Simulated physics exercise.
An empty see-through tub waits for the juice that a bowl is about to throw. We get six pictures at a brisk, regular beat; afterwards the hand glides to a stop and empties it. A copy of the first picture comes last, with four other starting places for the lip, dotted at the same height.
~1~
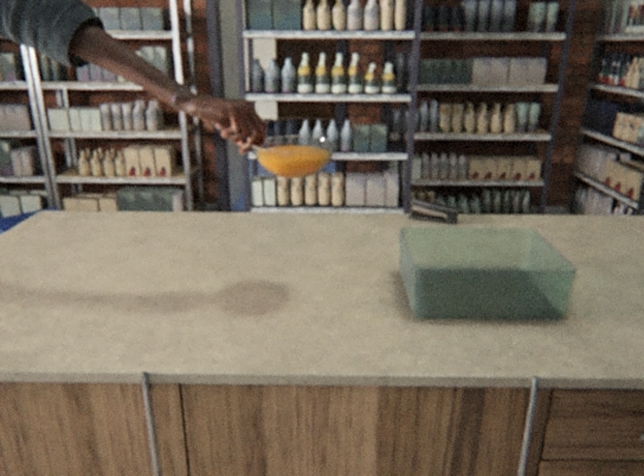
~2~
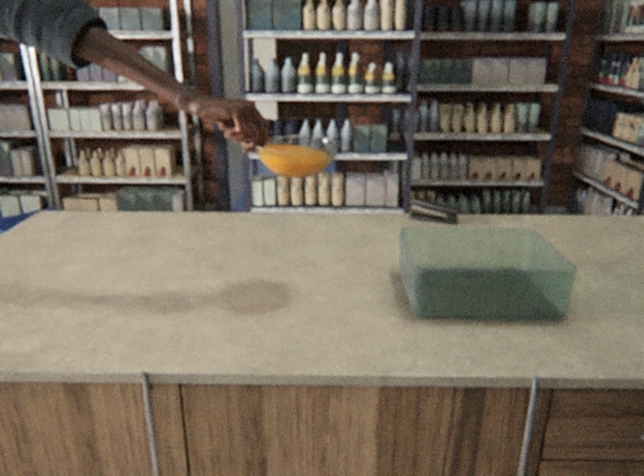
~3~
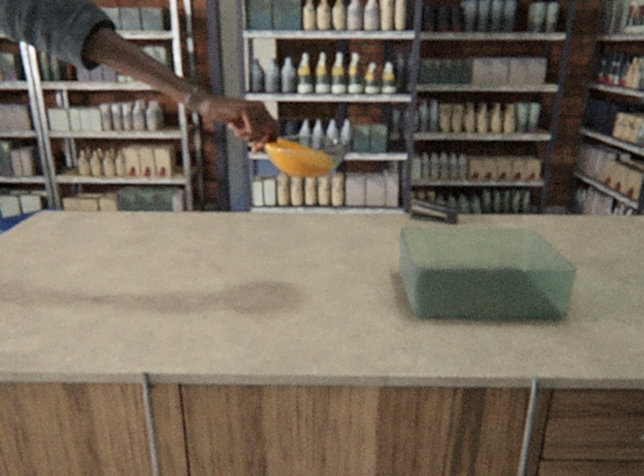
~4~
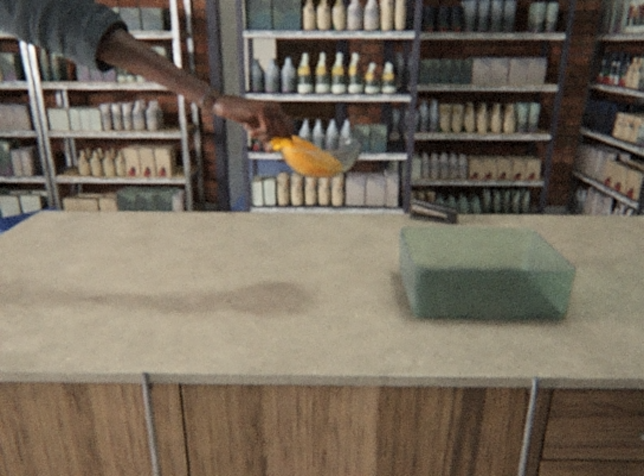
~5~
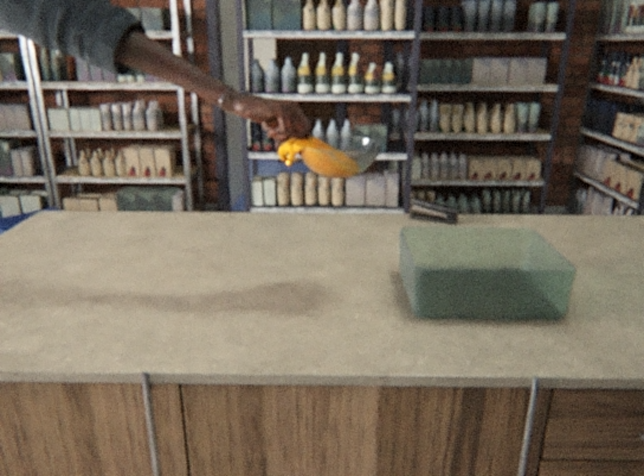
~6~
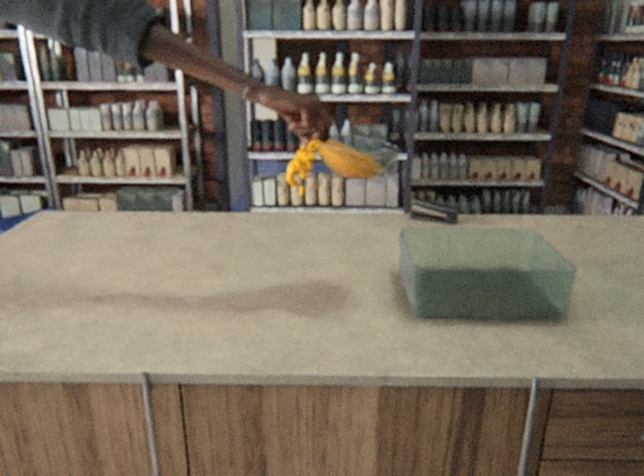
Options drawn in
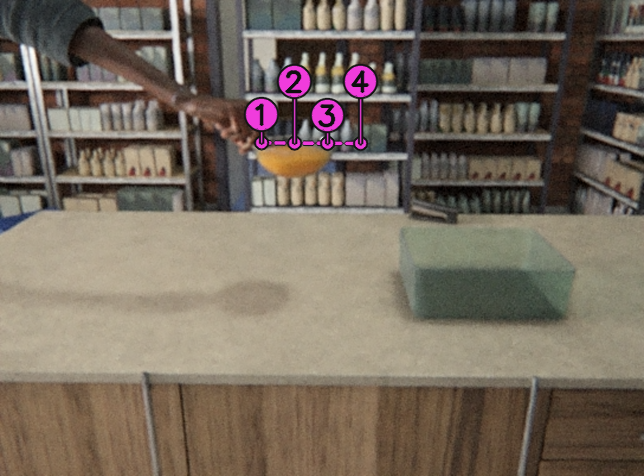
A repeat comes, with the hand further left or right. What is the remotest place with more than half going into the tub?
Take 1.
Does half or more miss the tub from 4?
No.
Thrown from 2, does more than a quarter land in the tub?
Yes.
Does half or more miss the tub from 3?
No.
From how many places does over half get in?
All of them.
On the marked copy, 1 at (261, 142); 2 at (294, 143); 3 at (327, 143); 4 at (360, 143).
With 1, about 63 % lands in the tub, 29 % falls short and 9 % goes beside or beyond.
With 2, about 74 % lands in the tub, 16 % falls short and 10 % goes beside or beyond.
With 3, about 77 % lands in the tub, 18 % falls short and 5 % goes beside or beyond.
With 4, about 75 % lands in the tub, 16 % falls short and 9 % goes beside or beyond.
